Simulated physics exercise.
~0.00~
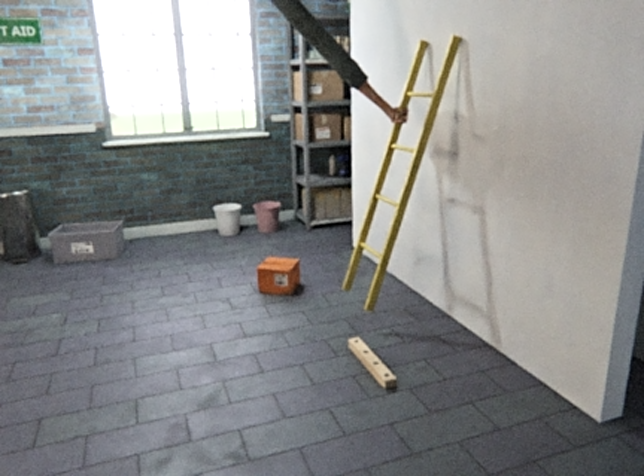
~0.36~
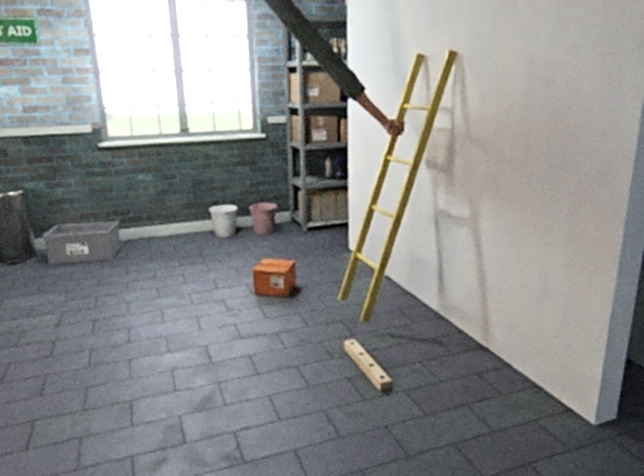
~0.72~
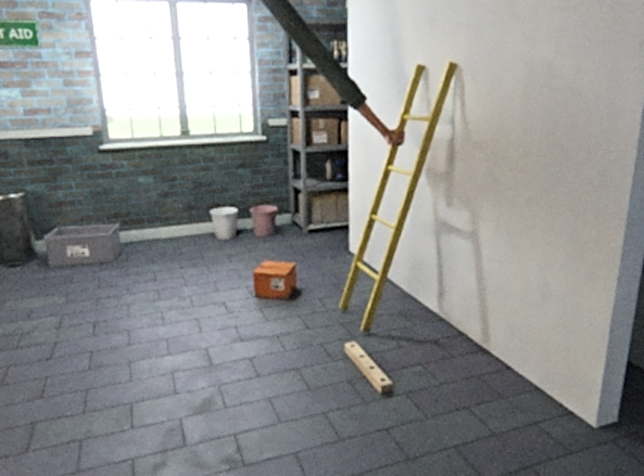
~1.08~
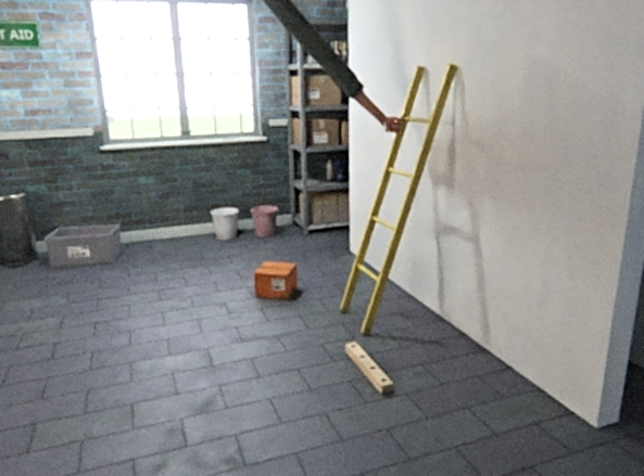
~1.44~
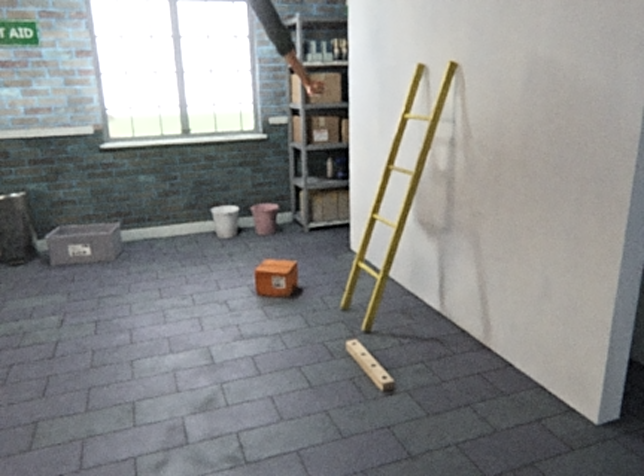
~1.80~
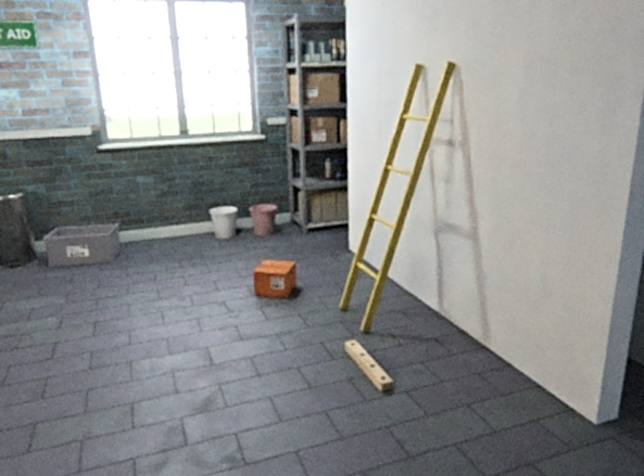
A yellow ladder, held by a hand reaching in from above, is lowered to the floor and leant against a white wall, behind a wooden batten and near an orange parcel. The hand lets go and withdraws, and the ladder stays leaning in place.
